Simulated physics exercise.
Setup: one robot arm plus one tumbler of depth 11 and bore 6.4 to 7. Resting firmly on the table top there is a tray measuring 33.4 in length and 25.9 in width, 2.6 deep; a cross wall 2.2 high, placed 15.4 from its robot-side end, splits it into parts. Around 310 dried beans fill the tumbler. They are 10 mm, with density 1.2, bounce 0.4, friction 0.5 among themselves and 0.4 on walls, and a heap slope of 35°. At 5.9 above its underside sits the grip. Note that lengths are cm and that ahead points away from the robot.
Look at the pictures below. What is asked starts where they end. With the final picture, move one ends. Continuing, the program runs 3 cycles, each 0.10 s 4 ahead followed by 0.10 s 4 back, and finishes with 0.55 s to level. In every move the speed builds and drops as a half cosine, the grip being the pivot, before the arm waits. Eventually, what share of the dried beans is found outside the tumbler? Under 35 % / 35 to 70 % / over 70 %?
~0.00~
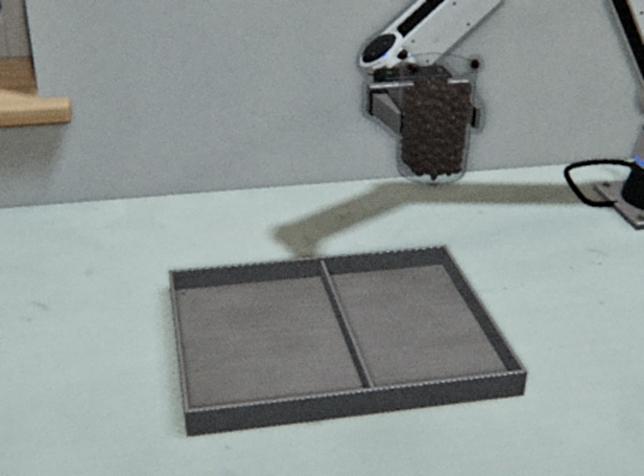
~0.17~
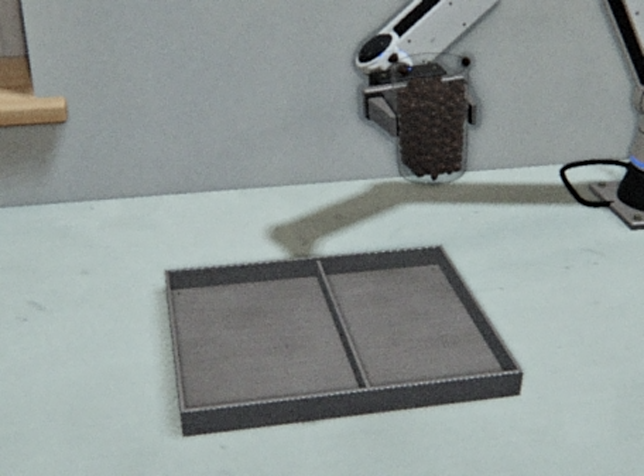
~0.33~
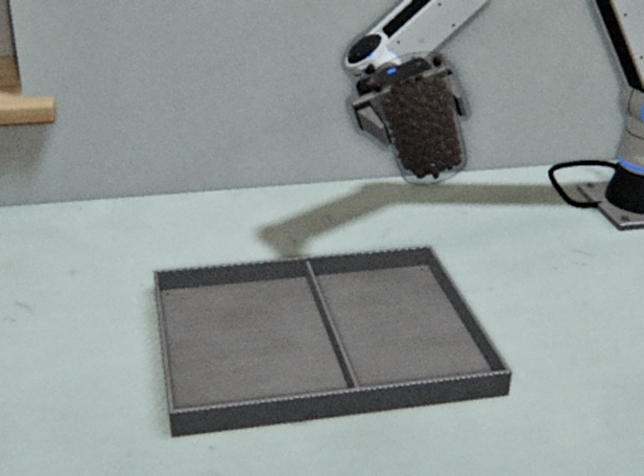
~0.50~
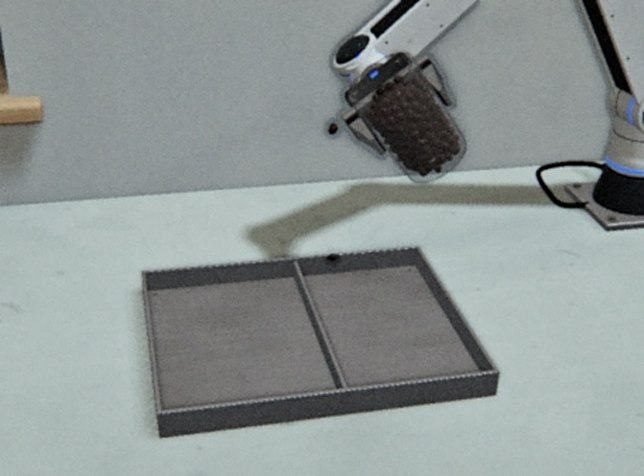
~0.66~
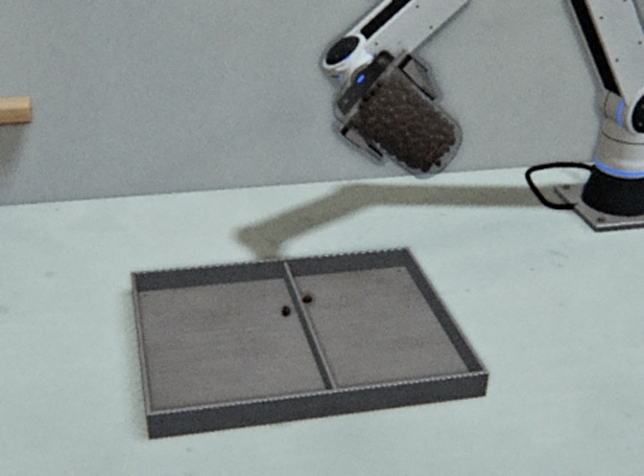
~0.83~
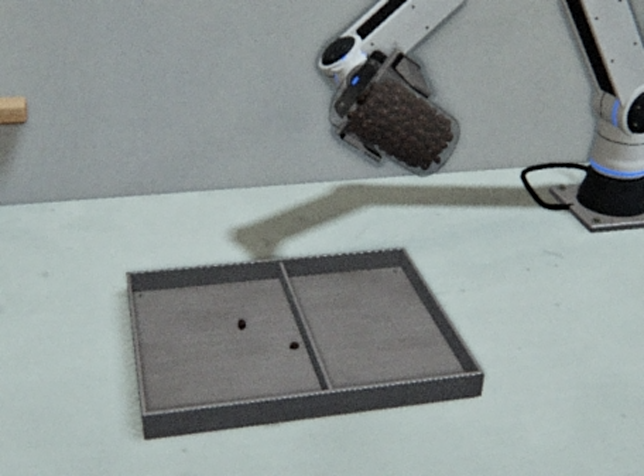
Under 35 %.
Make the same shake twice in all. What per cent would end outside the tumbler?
That would give close to 15 percent.
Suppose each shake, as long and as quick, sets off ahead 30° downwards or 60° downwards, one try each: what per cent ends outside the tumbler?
I'd say close to 5 percent for the first and close to 0 percent for the second.
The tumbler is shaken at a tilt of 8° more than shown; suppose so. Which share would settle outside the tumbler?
Roughly 30 percent then.
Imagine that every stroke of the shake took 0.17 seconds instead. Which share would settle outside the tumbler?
Then roughly 0 percent.
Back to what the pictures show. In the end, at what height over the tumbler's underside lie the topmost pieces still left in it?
Height at rest: About 10.5 centimetres.
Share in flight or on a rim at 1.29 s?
Logged share: Close to 6 per cent.
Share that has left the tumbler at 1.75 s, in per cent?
So far, about 20 in a hundred parts are out.
After 1.29 s, tilted 55° forward, highest piece 28 above the table; 267 in the tumbler, 23 in the far-side part, 2 in the robot-side part, 19 in flight or on a rim.
After 1.75 s, tilted 21° forward, highest piece 29 above the table; 251 in the tumbler, 43 in the far-side part, 13 in the robot-side part, 4 on the table or floor.
After 2.18 s, level, highest piece 30 above the table; 251 in the tumbler, 43 in the far-side part, 13 in the robot-side part, 4 on the table or floor.
After 3.23 s, level, highest piece 30 above the table; 251 in the tumbler, 43 in the far-side part, 13 in the robot-side part, 4 on the table or floor.
At rest, 251 in the tumbler, 43 in the far-side part, 13 in the robot-side part, 4 on the table or floor. That is 19 % outside the tumbler.
